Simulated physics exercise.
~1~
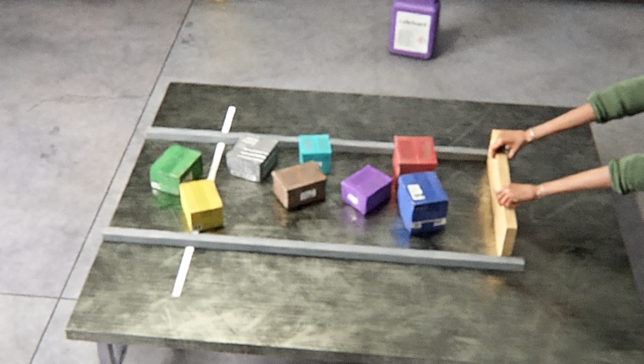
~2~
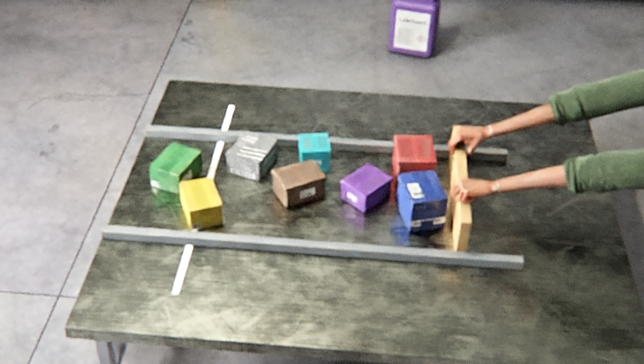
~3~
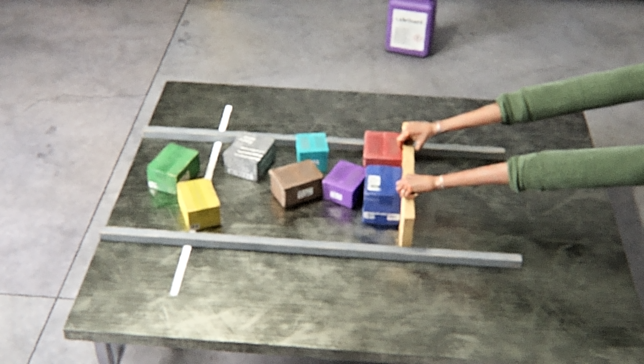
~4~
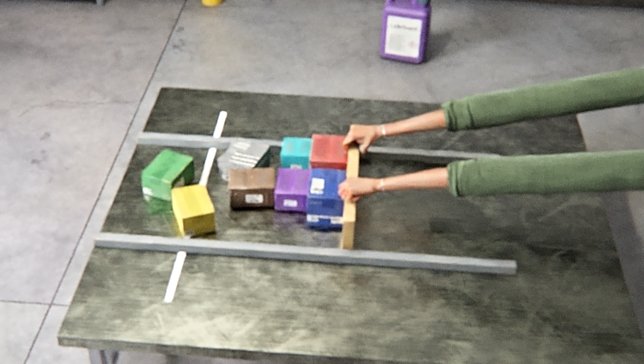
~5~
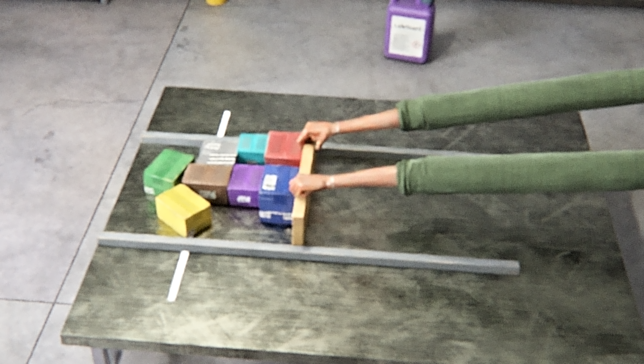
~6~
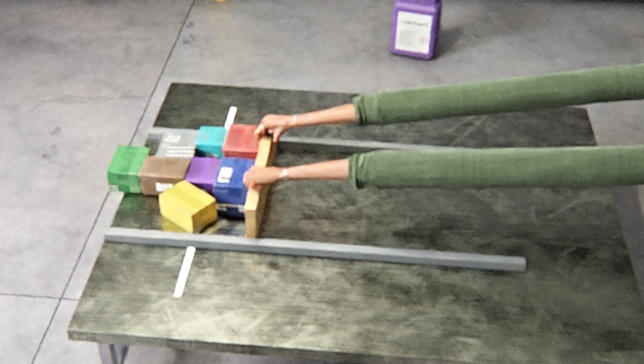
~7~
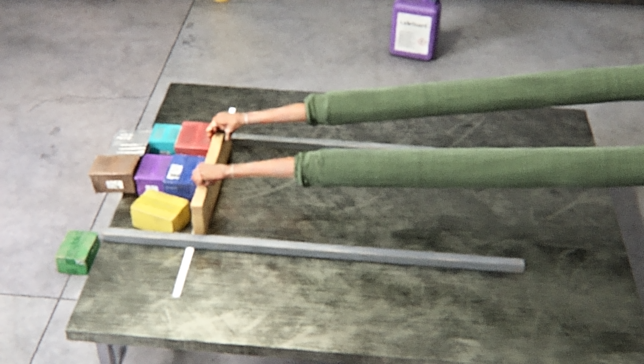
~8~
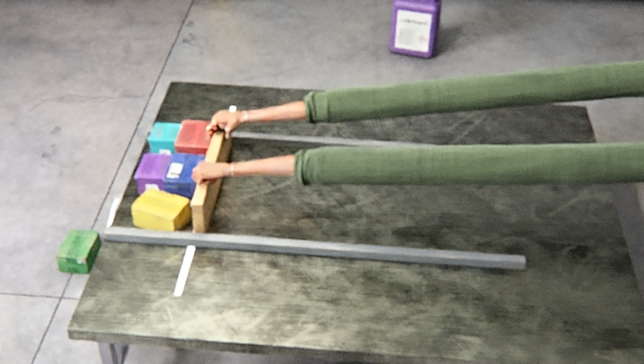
Two green-sleeved hands hold a wooden plank upright at the right of a dark platform, seen from above, with a purple container on the concrete floor behind. Between two metal rails sit scattered green, yellow, grey, brown, teal, purple, red and blue boxes, with pale tape crossing near the left end. The plank slides left, gathering the blue and red boxes, then the purple, teal, brown and grey ones. The packed group shoves the green and yellow boxes along. Green drops off the left edge, and grey and brown follow, while five boxes stay beside the halted plank.
